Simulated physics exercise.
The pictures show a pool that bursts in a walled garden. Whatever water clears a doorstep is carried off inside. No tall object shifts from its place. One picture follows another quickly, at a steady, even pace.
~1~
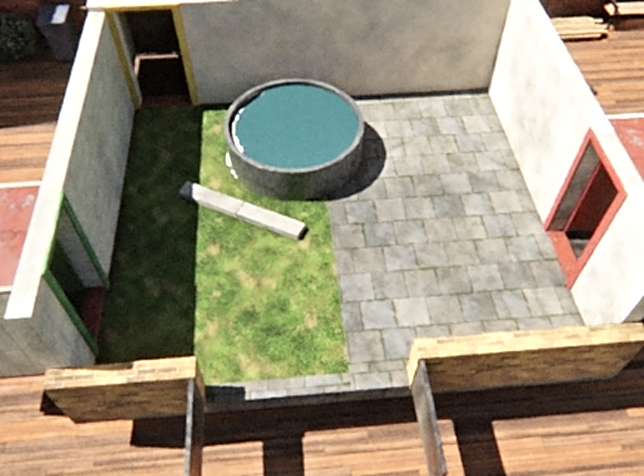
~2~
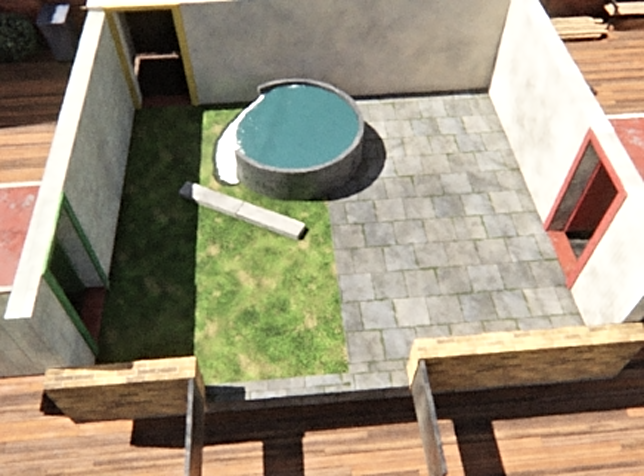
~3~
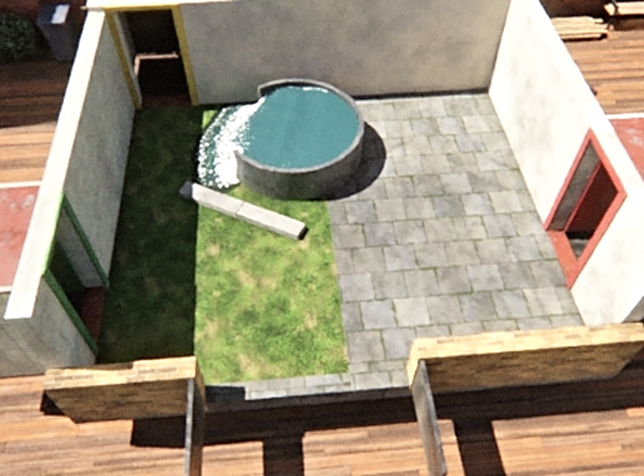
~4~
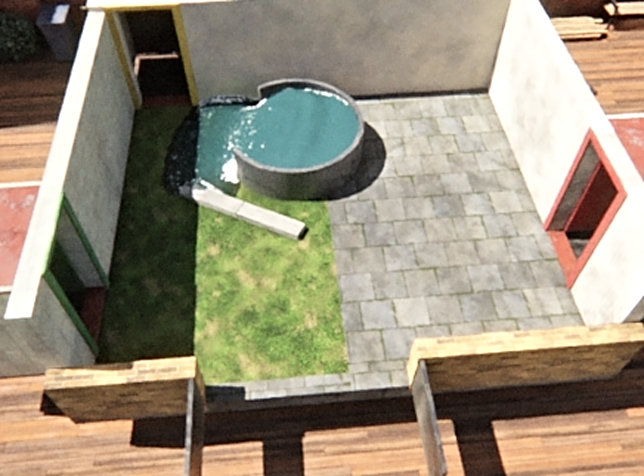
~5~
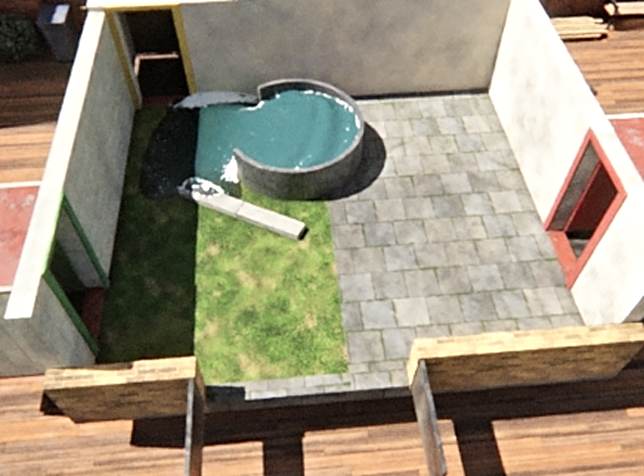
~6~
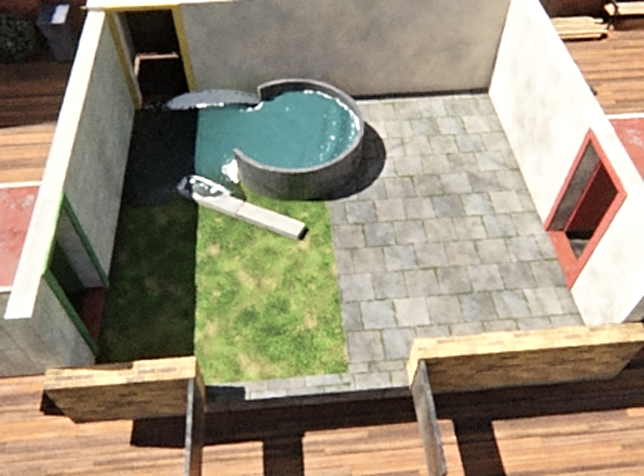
In a walled garden of grass and grey paving, a round pool opens on its left side, and water pours through the gap, foaming and spreading leftward across the grass around one end of a pale beam.
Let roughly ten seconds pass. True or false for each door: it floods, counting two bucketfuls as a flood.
Green door - false; red door - false; yellow door - true.
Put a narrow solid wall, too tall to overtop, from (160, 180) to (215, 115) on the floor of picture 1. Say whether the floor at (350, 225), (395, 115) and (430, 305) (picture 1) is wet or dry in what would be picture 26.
Reading them off in sequence: Swamped, swamped, spared.
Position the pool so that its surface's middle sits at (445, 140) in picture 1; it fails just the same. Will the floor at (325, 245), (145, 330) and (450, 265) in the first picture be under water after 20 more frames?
First spot gets drenched, second spot stays unwetted, third spot stays unwetted.
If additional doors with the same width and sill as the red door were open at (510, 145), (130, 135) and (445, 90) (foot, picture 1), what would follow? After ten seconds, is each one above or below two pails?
First ends up below, second ends up above, third ends up below.
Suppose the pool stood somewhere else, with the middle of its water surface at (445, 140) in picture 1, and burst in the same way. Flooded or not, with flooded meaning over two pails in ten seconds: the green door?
Then - green door comes in short.
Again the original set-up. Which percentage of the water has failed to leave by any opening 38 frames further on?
Roughly 78 parts in a hundred.
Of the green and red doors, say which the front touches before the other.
It's the green-painted one.
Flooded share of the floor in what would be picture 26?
Some 35 per cent.
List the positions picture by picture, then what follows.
In the first picture, still water in the pool at (294, 126).
In the second picture, water pours out at (234, 136) and has run to (227, 183).
In the third picture, the front is at (212, 190), out from the gap at (234, 138).
In the fourth picture, the front is at (170, 187), out from the gap at (234, 139).
In the fifth picture, the front is at (150, 194), out from the gap at (234, 139).
In the sixth picture, water pours out at (234, 139) and has run to (123, 190).
A moment on, water covers 15 % of the floor; the green door not reached, the red door not reached, the yellow door over two buckets in.
Next, water covers 20 % of the floor; the green door not reached, the red door not reached, the yellow door far over two buckets in.
Then, water covers 35 % of the floor; the green door wet at the sill, nothing in, the red door not reached, the yellow door far over two buckets in.
Later, water covers 60 % of the floor; the green door wet at the sill, nothing in, the red door not reached, the yellow door far over two buckets in.
In the end, water covers 90 % of the floor; the green door wet at the sill, nothing in, the red door not reached, the yellow door far over two buckets in.
